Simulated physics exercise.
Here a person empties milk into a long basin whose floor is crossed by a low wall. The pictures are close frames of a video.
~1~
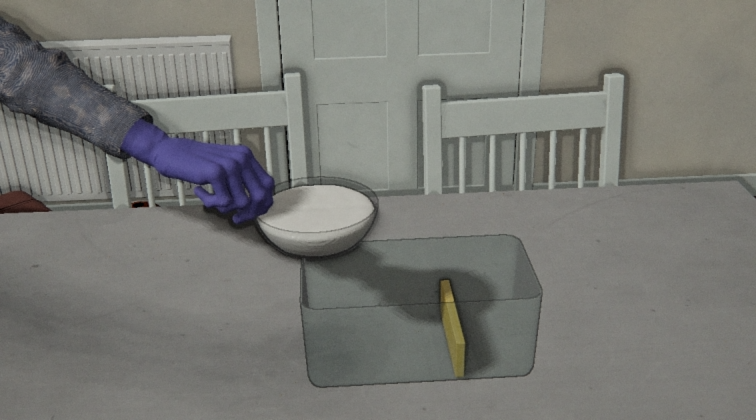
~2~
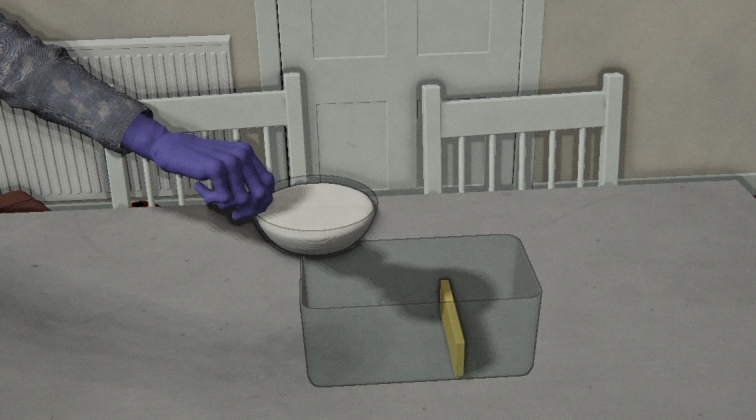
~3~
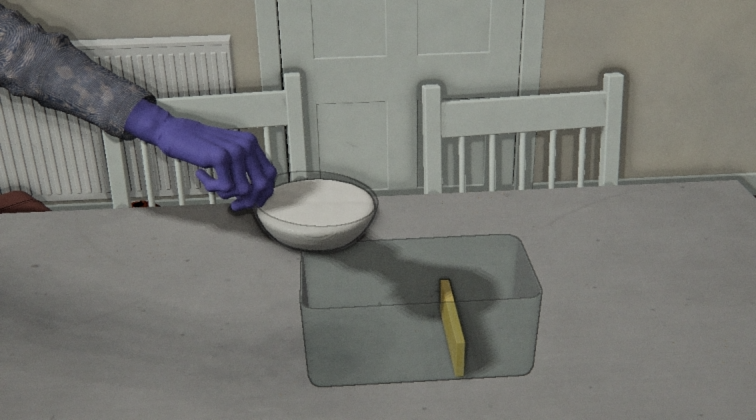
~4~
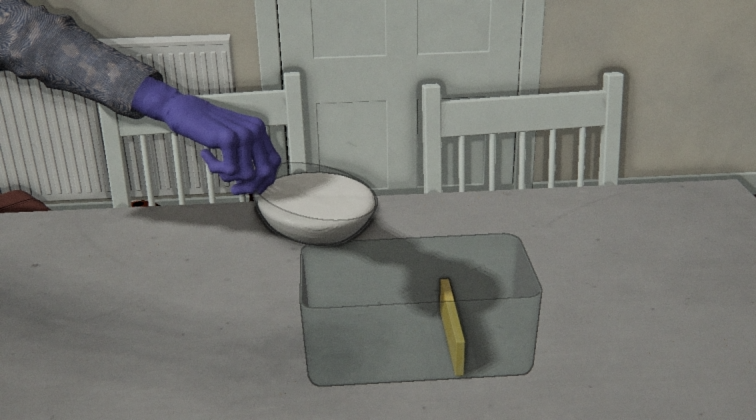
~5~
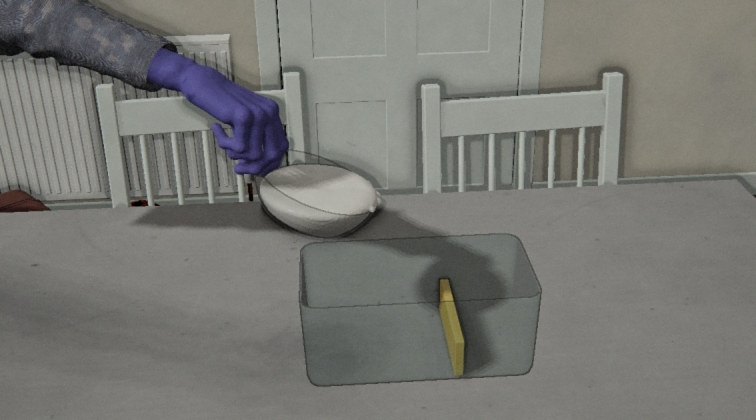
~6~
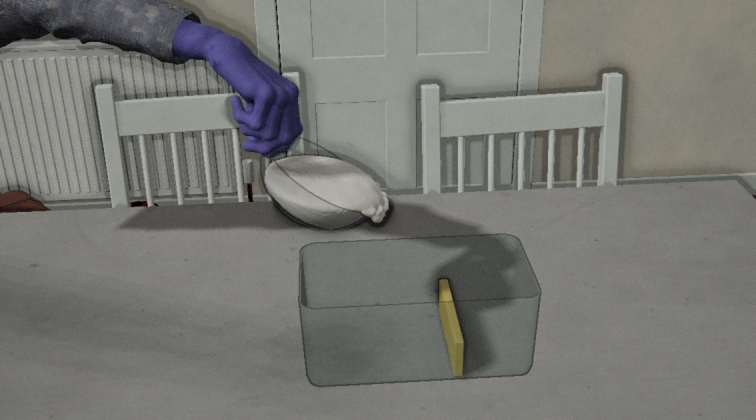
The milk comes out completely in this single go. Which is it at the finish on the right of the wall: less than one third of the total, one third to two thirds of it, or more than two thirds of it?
At the finish the right of the wall has one third to two thirds of the total.
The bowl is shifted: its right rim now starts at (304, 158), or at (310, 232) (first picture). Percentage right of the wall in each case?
Estimate: 5 per cent, then 5 per cent.
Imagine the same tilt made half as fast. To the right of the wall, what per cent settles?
Roughly 50 percent.
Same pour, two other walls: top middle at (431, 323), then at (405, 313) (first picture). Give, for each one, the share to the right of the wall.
Around 70 per cent for the first, around 80 per cent for the second.
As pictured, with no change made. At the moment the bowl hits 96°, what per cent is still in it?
About 10 per cent.
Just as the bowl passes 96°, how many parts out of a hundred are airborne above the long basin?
Airborne share: Approx. 60 %.
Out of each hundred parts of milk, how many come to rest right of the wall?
It works out to around 55 percent.
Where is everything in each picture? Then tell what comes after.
It leans 0°; its right rim is at (378, 202); the milk meets the walls at (257, 211) and (375, 205); the long basin's rim runs from (302, 277) to (530, 265); the wall's top is at (452, 311), in the first picture.
It leans 1°; its right rim is at (377, 202); the milk meets the walls at (257, 209) and (374, 204), in the second picture.
It leans 6°; its right rim is at (377, 202); the milk meets the walls at (257, 204) and (374, 200), in the third picture.
It leans 13°; its right rim is at (377, 201); the milk meets the walls at (257, 194) and (375, 196), in the fourth picture.
It leans 22°; its right rim is at (376, 201); the milk meets the walls at (259, 183) and (371, 195); 4 per cent is over the edge, in the fifth picture.
It leans 33°; its right rim is at (375, 202); the milk meets the walls at (264, 171) and (363, 188); 10 per cent is over the edge, in the sixth picture.
A moment on, the bowl is tipped on its side and 8 per cent is still to pour, 15 is left of the wall and 18 right of it.
Next, the bowl is tipped right over and 0 per cent is still to pour, 23 is left of the wall and 64 right of it.
Then the bowl is tipped right over and 0 per cent is still to pour, 33 is left of the wall and 58 right of it.
Later the bowl is tipped right over and 0 per cent is still to pour, 34 is left of the wall and 57 right of it.
Finally, 34 per cent lies left of the wall, 57 right of it and 9 outside.
